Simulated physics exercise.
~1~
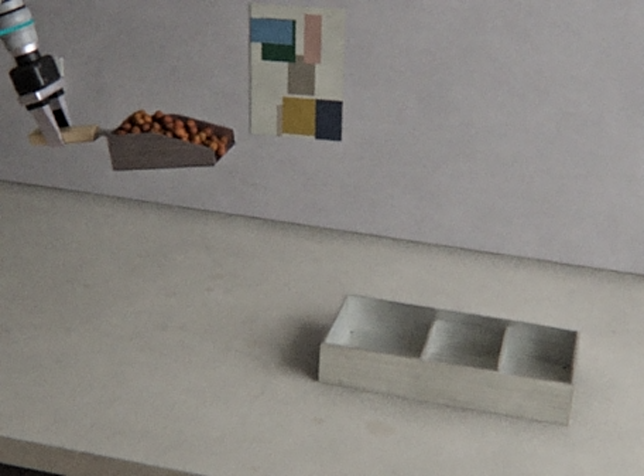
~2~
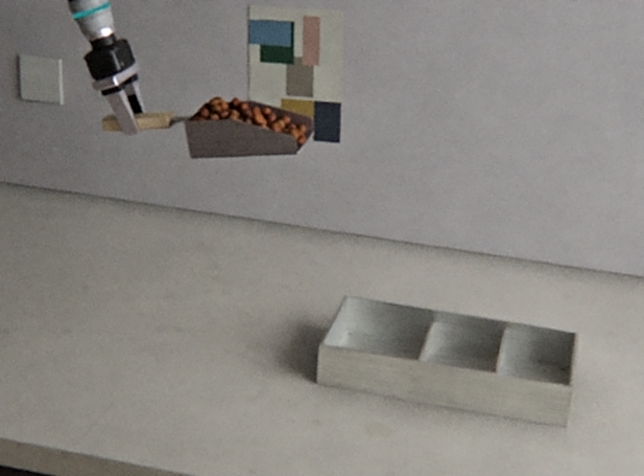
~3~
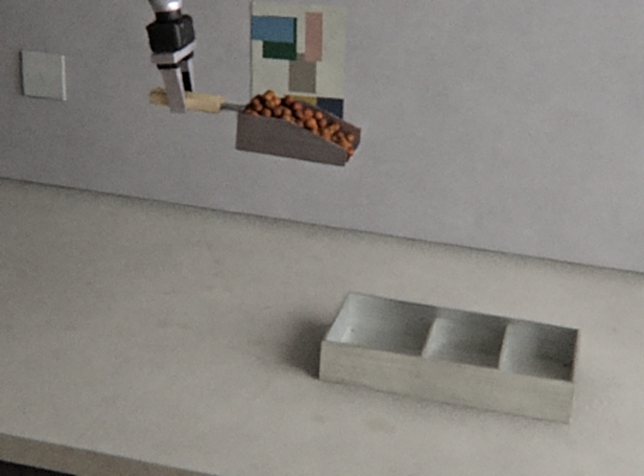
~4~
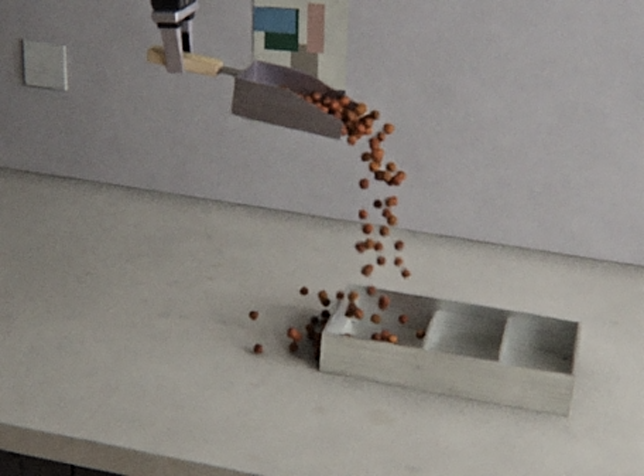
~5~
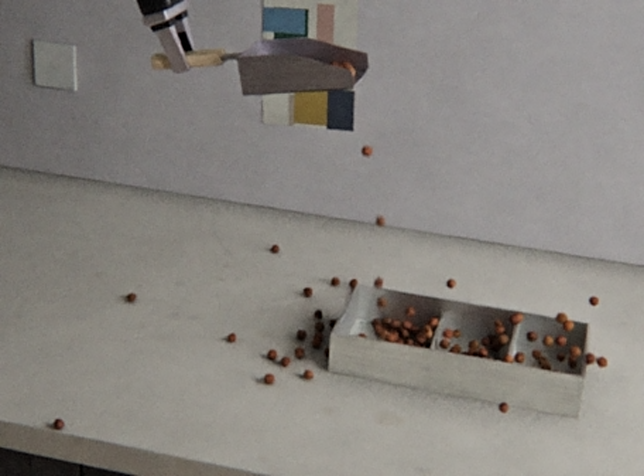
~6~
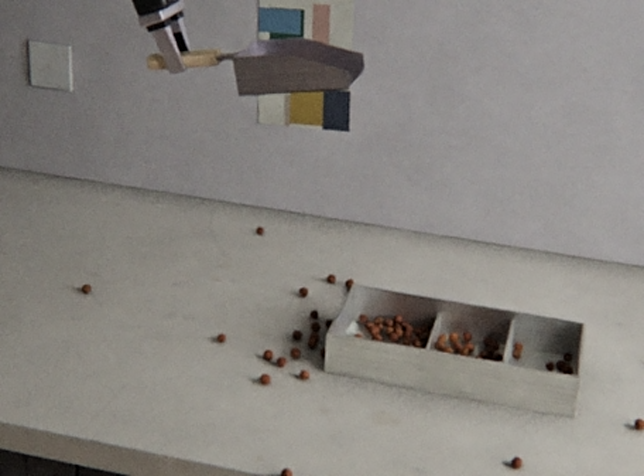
A robot arm tips a scoop of hazelnuts into a divided tray, scattering some around it.
